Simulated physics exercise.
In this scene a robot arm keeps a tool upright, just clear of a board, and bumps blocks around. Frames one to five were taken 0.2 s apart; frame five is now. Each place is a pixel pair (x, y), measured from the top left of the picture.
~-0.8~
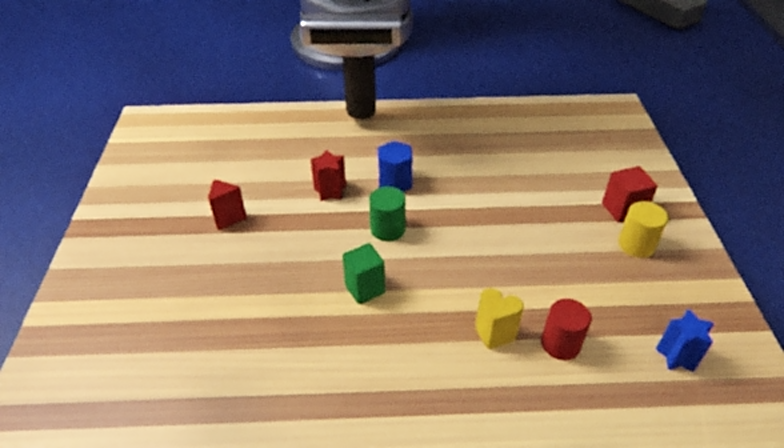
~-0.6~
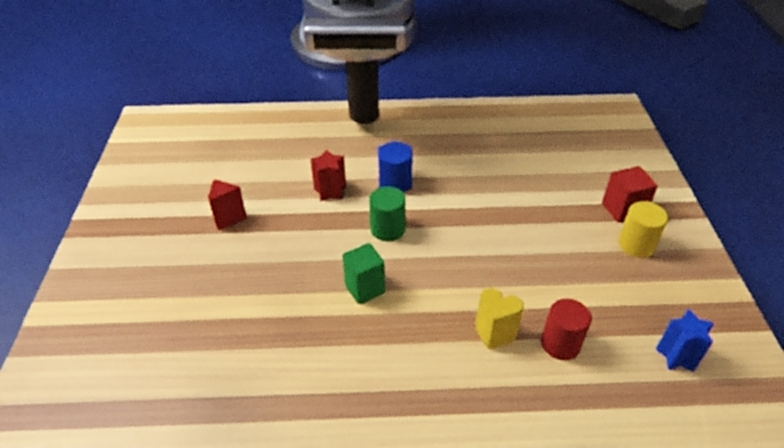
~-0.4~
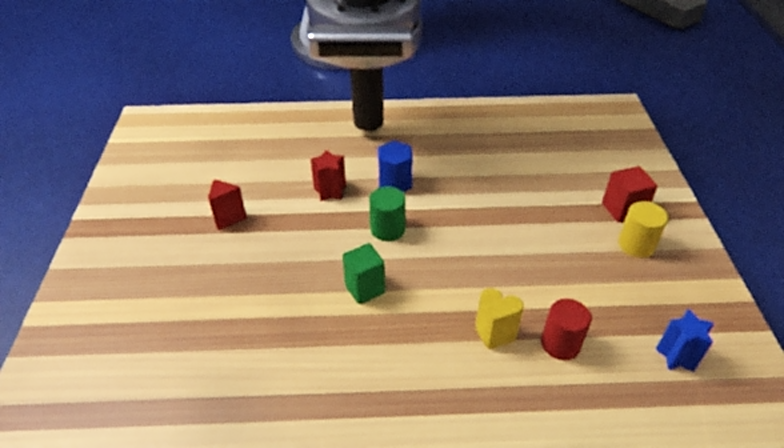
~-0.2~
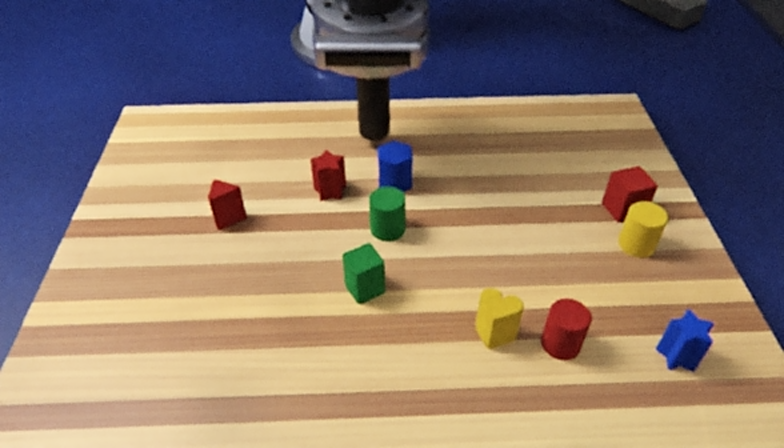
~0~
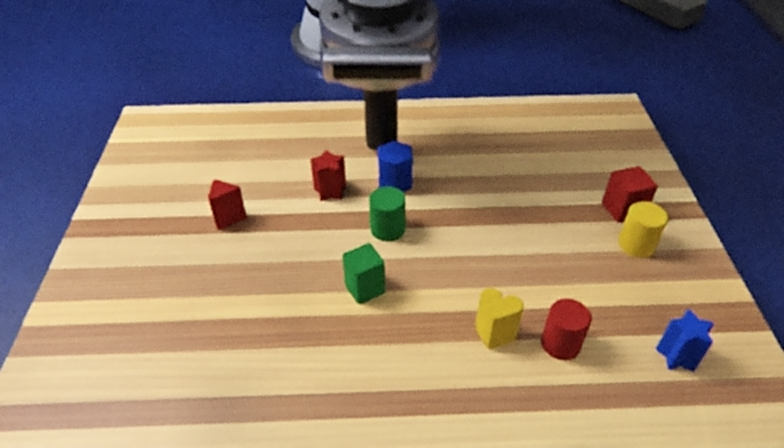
A robot arm with a dark, rod-like tip moved slowly forward and slightly right over a striped wooden board, nearing the blue block, while all the colourful blocks scattered there stayed still.
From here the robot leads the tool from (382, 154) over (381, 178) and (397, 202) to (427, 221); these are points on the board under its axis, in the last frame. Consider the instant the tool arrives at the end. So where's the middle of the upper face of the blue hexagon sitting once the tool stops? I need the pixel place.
Near (453, 211).
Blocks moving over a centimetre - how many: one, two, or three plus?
This push will displace one block.
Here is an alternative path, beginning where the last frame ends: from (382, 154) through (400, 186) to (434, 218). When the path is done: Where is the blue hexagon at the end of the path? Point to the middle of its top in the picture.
Roughly at (421, 212).
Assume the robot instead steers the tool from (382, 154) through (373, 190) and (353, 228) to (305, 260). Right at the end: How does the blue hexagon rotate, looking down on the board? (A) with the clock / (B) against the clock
I choose B.
What follows on the original path. One third of the way, tool (381, 168); blue hexagon (402, 166), turned 15° anticlockwise.
Two thirds of the way, tool (397, 192); blue hexagon (423, 188), turned 20° anticlockwise.
At the end, tool (428, 210); green round block in place; blue hexagon (453, 211).
